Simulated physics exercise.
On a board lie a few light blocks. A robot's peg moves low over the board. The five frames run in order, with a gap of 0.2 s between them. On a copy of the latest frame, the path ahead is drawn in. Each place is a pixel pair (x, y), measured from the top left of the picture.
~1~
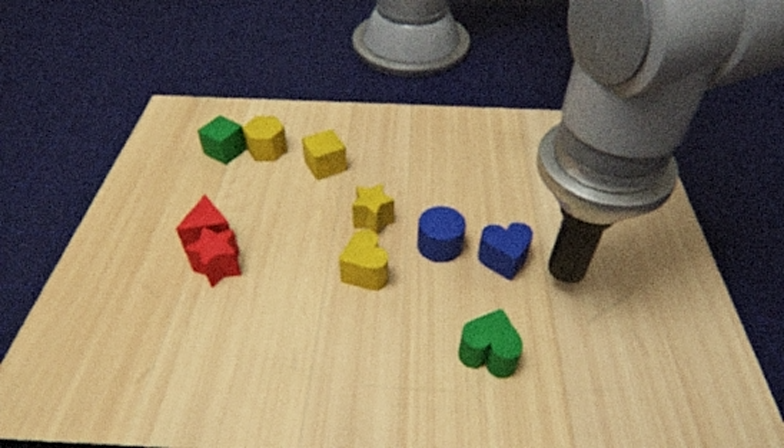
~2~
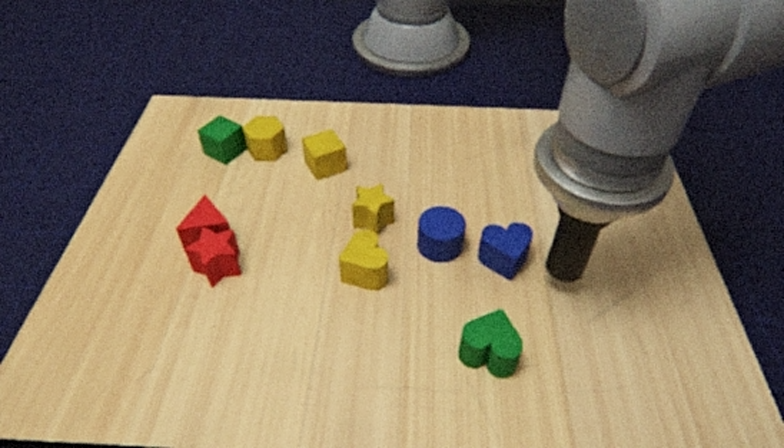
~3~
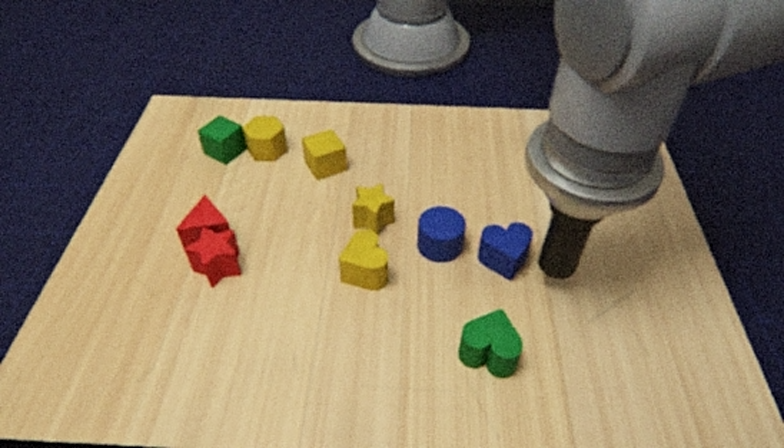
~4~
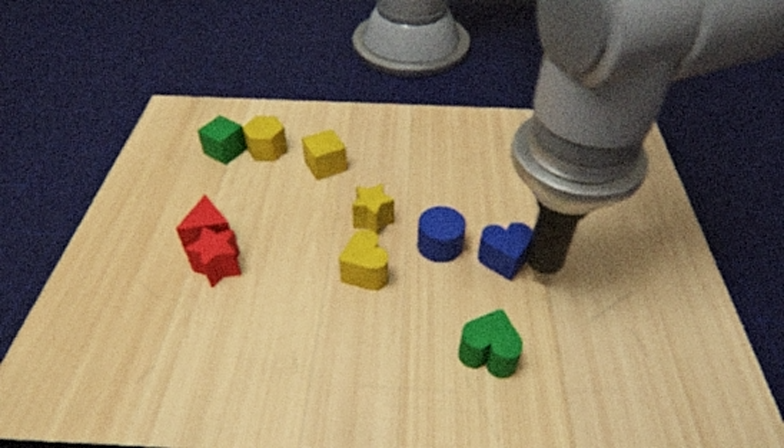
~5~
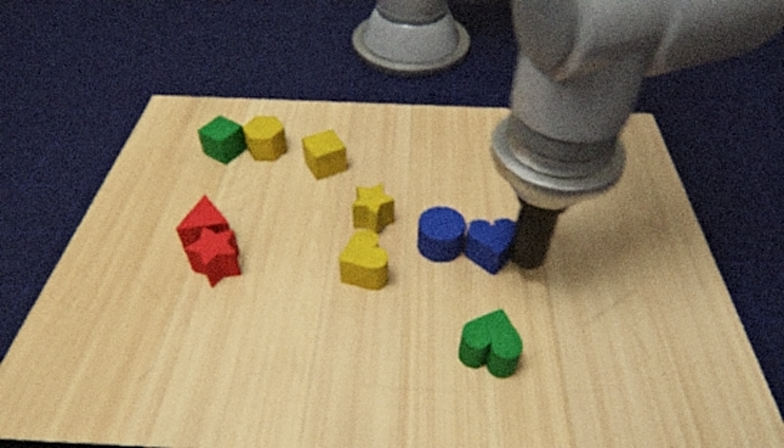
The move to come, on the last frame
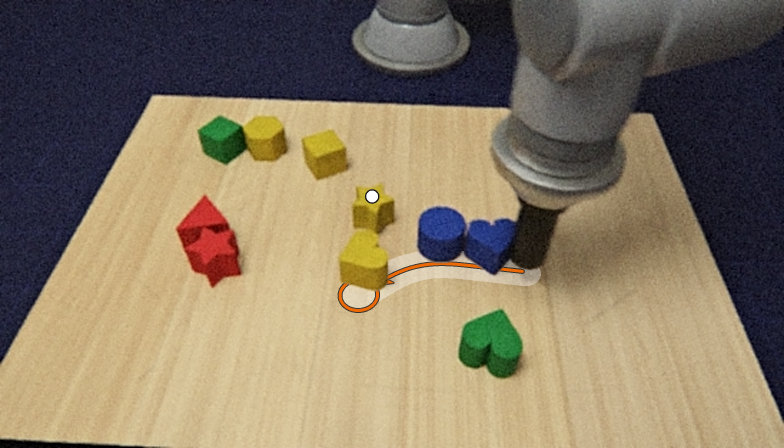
A grey robot arm with a dark peg moves low and slowly leftward over a pale wooden board, seen from above at an angle by a still camera. Red blocks lie at left, green and yellow ones behind and mid-board, a blue disc and blue heart near the peg, a green heart in front. The peg meets the blue heart and pushes it left, close to the disc.
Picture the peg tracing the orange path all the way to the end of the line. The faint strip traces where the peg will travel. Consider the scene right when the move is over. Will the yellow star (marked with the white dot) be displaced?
No, that is not what happens.
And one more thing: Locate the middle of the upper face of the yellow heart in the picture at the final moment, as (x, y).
Its top face will be centred at roughly (327, 258).
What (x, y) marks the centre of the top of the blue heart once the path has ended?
The answer is (459, 213).
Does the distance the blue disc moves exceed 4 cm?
The answer is no.
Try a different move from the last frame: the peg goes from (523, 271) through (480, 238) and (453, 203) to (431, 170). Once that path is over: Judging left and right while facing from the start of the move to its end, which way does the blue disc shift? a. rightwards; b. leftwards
My pick is b.
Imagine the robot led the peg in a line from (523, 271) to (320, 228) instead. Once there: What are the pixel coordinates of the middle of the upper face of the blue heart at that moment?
It should be at (451, 202) by then.
Path on the board, from (523, 271) over (464, 265) and (408, 269) to (359, 295); the dot is on the yellow star.
On the path given first. One third of the way, peg (467, 249); blue disc (417, 211); blue heart (461, 214), turned 40° clockwise.
Two thirds of the way, peg (408, 253); blue disc (416, 211); blue heart (459, 213), turned 50° clockwise.
At the end, peg (358, 279); yellow heart (327, 258), turned 55° clockwise; yellow star in place; blue disc (416, 211); blue heart (459, 213), turned 50° clockwise.
